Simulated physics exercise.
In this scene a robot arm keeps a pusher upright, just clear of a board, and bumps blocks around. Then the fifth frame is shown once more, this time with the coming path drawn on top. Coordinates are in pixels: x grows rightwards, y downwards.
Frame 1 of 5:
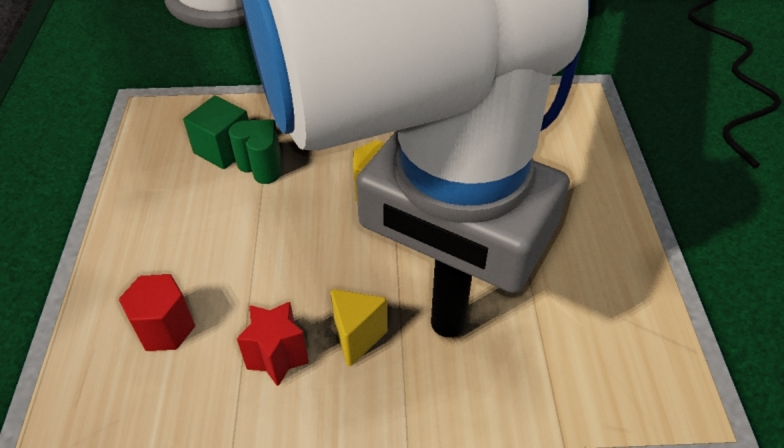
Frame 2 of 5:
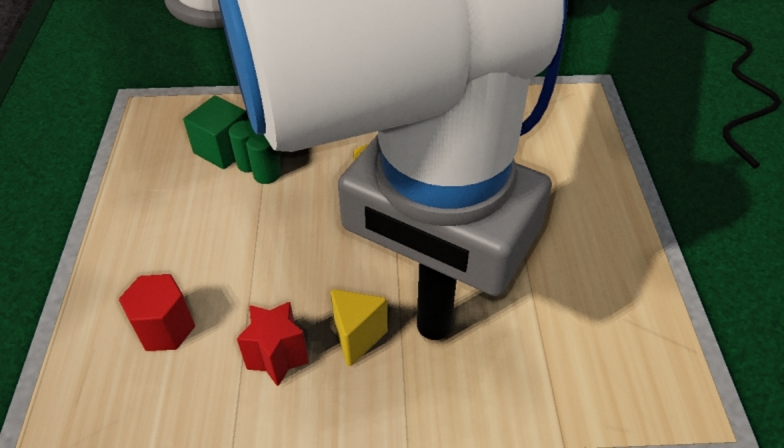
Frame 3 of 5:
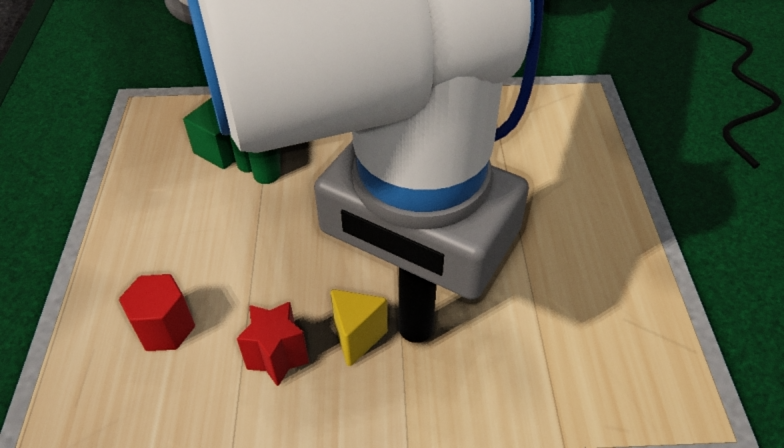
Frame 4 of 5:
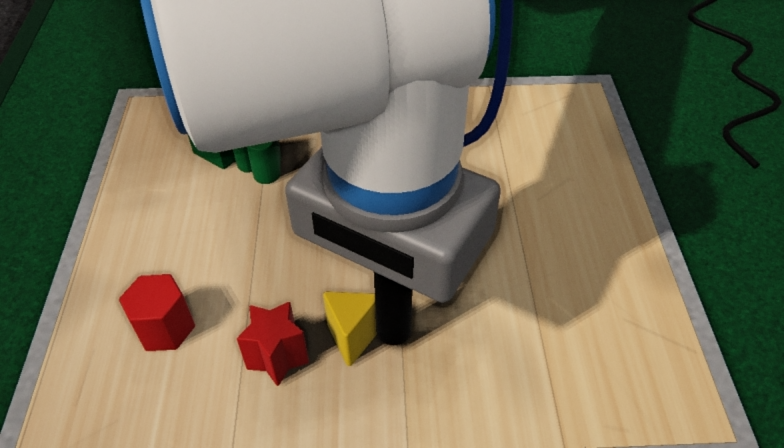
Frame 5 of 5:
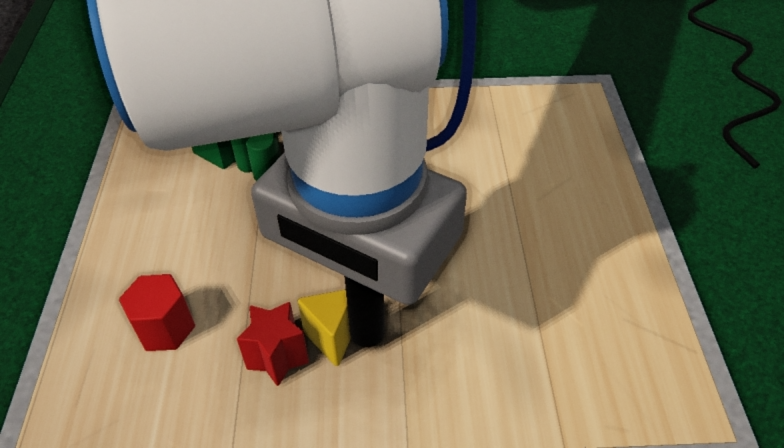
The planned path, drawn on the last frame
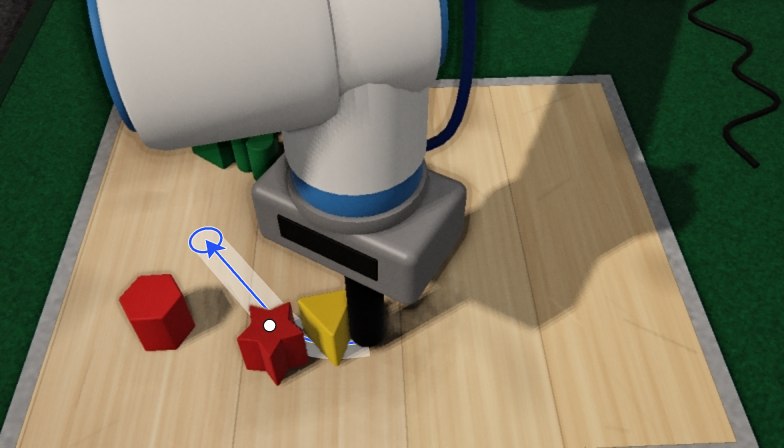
A white robot arm with blue bands and a grey head holds a black rod over a pale wooden board on green surroundings, seen from above at an angle. A red six-sided block, a red star and a yellow triangular block sit in front, with green blocks behind at left. The arm slides left, and its rod meets the yellow block and pushes it toward the star.
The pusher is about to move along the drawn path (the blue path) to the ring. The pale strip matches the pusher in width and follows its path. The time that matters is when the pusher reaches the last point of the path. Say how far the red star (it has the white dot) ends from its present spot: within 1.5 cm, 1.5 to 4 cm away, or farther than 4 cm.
The red star moves 1.5-4 cm.
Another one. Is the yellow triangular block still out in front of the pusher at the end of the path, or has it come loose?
It is gone from the front.
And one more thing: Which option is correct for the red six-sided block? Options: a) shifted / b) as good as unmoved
(b)
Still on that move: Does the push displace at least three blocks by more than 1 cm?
Going by the path, no.
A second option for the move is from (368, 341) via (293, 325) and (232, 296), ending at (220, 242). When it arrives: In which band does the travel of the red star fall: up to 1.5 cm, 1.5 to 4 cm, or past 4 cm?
Once the path ends, it will sit 1.5 to 4 cm from where it is now.
Path on the board, from (368, 341) by way of (291, 332) and (245, 284) to (206, 240); the dot is on the red star.
On the path given first. One third of the way, pusher at (288, 323); red star at (232, 336), turned 35° anticlockwise; yellow triangular block at (248, 293), turned 15° anticlockwise.
Two thirds of the way, pusher at (242, 276); red star at (231, 336), turned 35° anticlockwise; yellow triangular block at (210, 275), turned 60° anticlockwise.
At the end, pusher at (203, 231); red six-sided block in place; red star at (231, 336), turned 35° anticlockwise; yellow triangular block at (210, 275), turned 60° anticlockwise.
